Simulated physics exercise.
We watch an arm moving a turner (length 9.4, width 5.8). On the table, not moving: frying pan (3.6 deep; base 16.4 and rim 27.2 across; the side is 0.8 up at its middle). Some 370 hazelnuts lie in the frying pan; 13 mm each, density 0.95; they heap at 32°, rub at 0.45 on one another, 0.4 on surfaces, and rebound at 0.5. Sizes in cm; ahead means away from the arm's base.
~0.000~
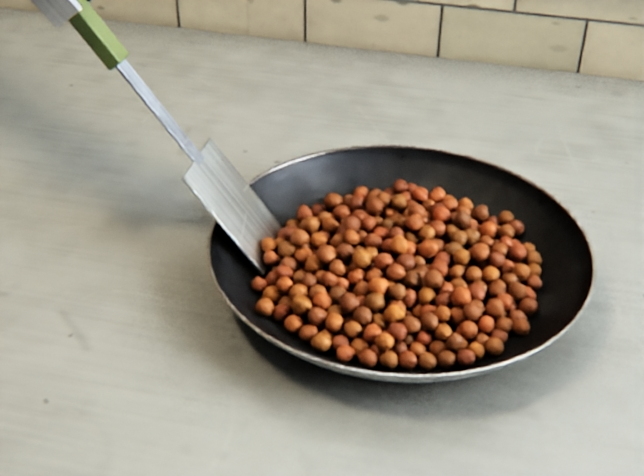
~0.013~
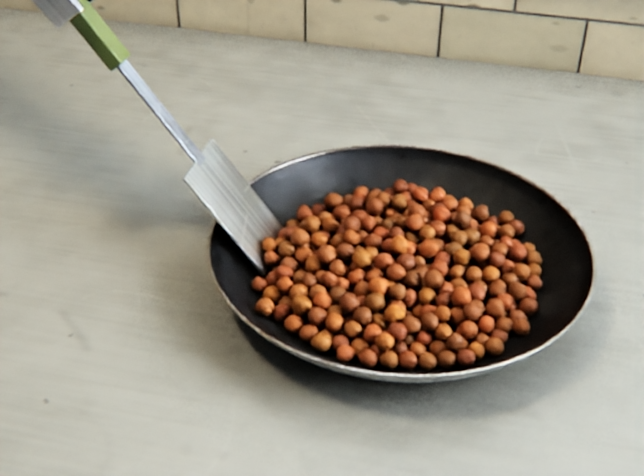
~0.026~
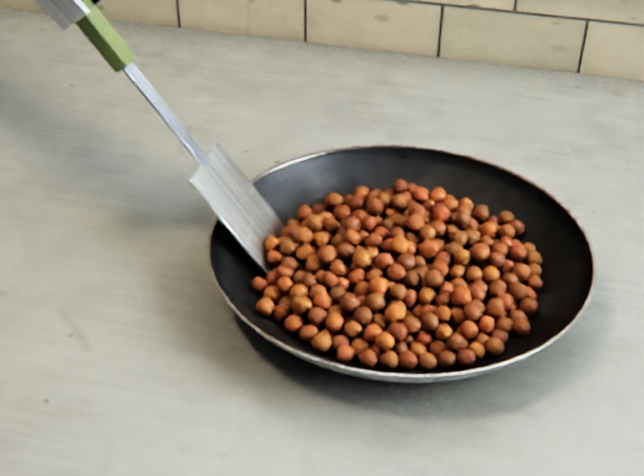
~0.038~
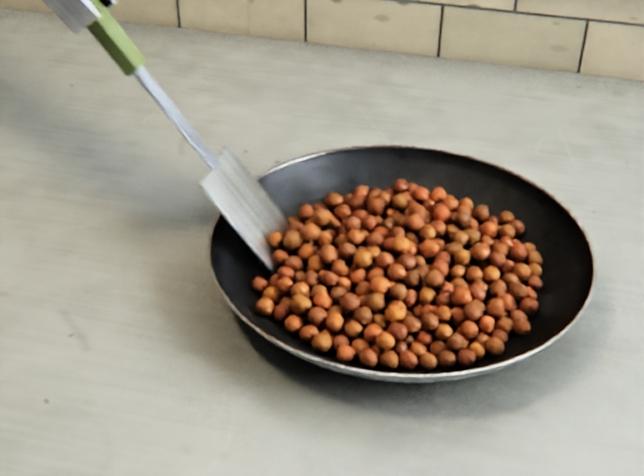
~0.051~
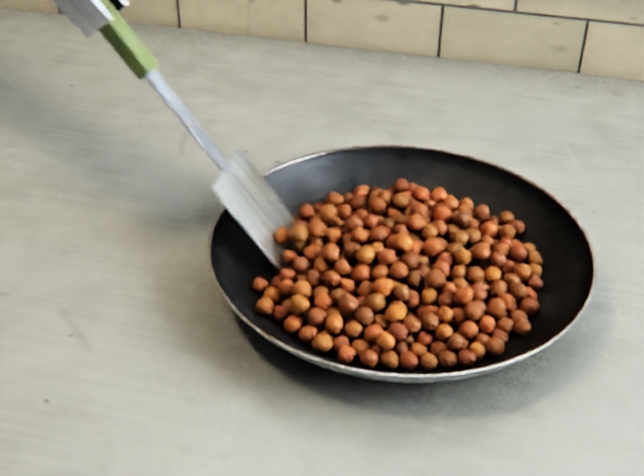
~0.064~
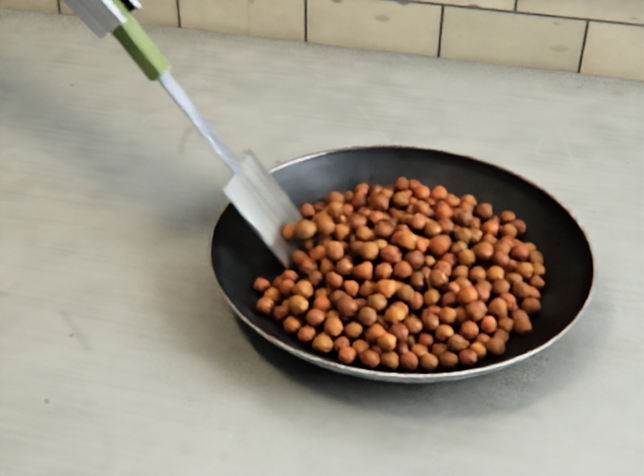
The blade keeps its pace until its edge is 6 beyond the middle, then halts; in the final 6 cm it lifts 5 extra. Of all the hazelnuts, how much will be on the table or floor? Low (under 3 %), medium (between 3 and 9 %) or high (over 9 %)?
On the table or floor the share is medium, between 3 and 9 %.
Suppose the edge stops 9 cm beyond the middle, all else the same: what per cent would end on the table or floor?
In that case some 10 per cent.
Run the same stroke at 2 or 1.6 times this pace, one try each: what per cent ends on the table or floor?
About 15 and 10 per cent.
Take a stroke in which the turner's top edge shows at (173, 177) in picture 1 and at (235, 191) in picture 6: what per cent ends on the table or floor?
Some 15 per cent.
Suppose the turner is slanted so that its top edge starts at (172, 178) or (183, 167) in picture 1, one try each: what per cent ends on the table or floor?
About 5 and 10 per cent.
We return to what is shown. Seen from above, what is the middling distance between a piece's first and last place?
Roughly 2 cm.
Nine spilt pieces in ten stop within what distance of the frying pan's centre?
Roughly 45 cm.
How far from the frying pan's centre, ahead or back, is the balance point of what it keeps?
About 3.0 cm ahead.
By 0.13 s, sloping 53°, highest piece 5 above the table; 373 in the frying pan.
By 0.20 s, sloping 53°, highest piece 7 above the table; 373 in the frying pan.
By 0.43 s, sloping 53°, highest piece 6 above the table; 355 in the frying pan, 15 on the table or floor, 3 on the blade or in flight.
By 1.48 s, sloping 53°, highest piece 4 above the table; 354 in the frying pan, 19 on the table or floor.
Final count, 354 in the frying pan, 19 on the table or floor. That is 5 % on the table or floor.
